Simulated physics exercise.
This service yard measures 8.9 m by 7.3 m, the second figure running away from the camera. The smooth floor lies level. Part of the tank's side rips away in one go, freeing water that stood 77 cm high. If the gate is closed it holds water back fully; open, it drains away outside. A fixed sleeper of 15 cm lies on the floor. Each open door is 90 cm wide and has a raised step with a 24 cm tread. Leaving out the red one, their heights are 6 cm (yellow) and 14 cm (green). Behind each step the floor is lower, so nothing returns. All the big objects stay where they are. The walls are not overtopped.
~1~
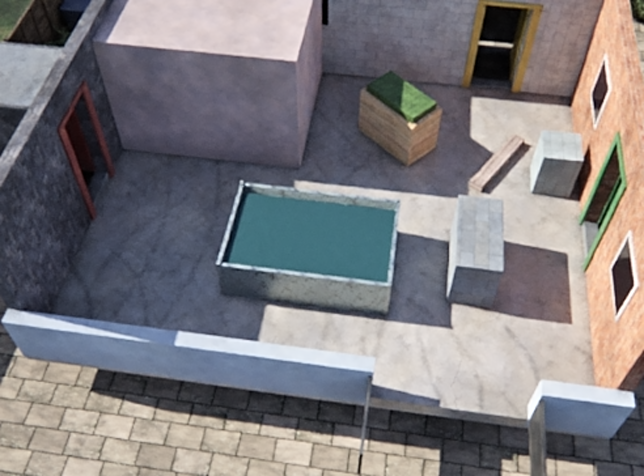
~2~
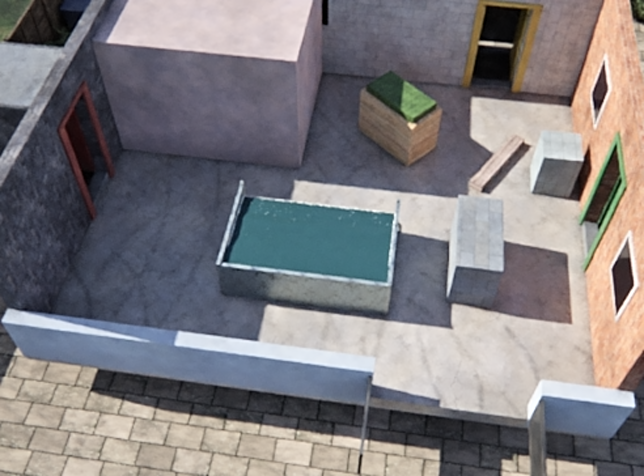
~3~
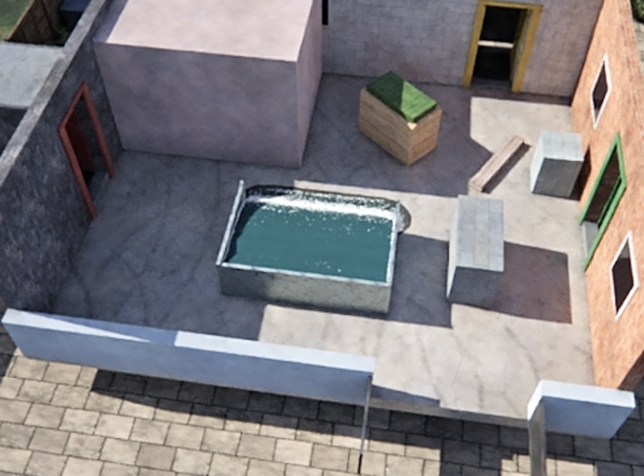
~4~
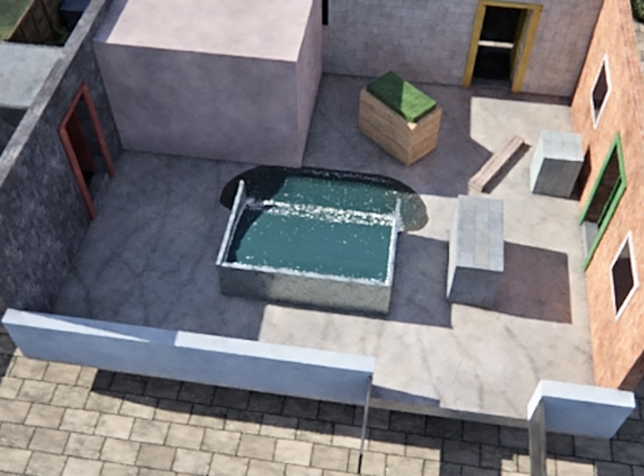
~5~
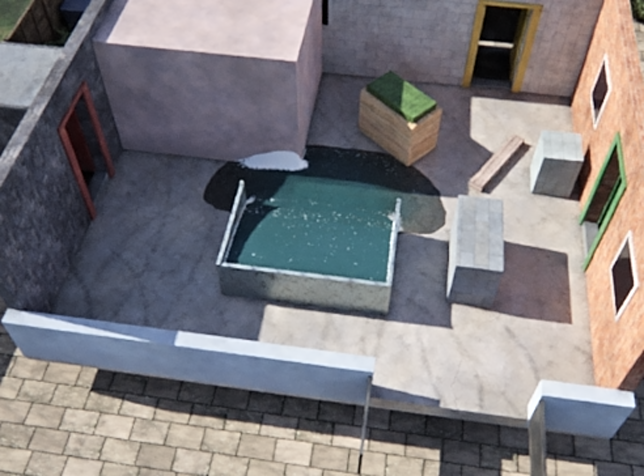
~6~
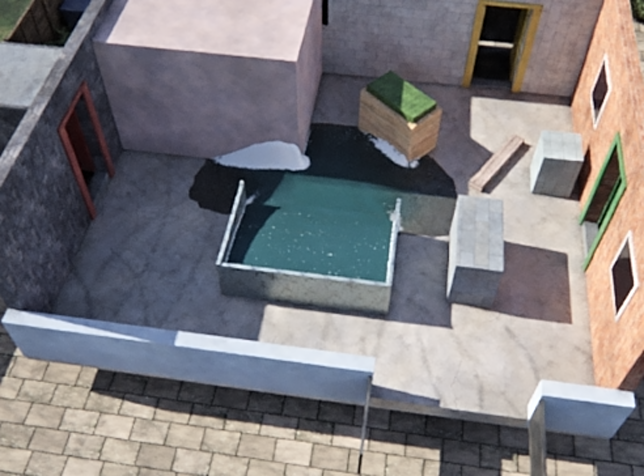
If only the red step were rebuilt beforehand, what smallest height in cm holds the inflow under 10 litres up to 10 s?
About 17 cm.
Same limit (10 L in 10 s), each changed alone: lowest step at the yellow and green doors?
Roughly 13.5 cm at yellow and 11.5 cm at green.
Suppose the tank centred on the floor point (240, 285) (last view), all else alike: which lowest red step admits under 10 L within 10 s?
About 27 cm.
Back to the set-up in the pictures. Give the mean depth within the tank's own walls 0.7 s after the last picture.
About 31 cm.
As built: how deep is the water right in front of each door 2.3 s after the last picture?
In cm: Yellow 7, red 19, green 0.
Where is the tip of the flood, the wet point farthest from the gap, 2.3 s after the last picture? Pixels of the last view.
Around (568, 99).
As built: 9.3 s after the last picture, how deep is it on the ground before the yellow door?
About 8.5 cm.
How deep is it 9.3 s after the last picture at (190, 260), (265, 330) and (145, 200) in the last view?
In that order: 4, 5 and 4 cm.
Then, 0.7 s after the last picture water covers 25 % of the floor, deepest (66 cm) near (324, 75); it has not reached the red door.
Then, 2.3 s after the last picture water covers 50 % of the floor, deepest (35 cm) near (323, 80); 19 cm at the red door, 3 litres in over its 20 cm step.
Then, 9.3 s after the last picture water covers 100 % of the floor, deepest (12 cm) near (521, 362); 4 cm at the red door, 4 litres in over its 20 cm step.
At the red door as built, the water peaked near 22 cm, 1.9 s after the last picture.
With a step of 15 cm, 21 litres would have come in within the 10 s; with 20 cm, 4 litres. So under 10 litres takes about 17 cm.
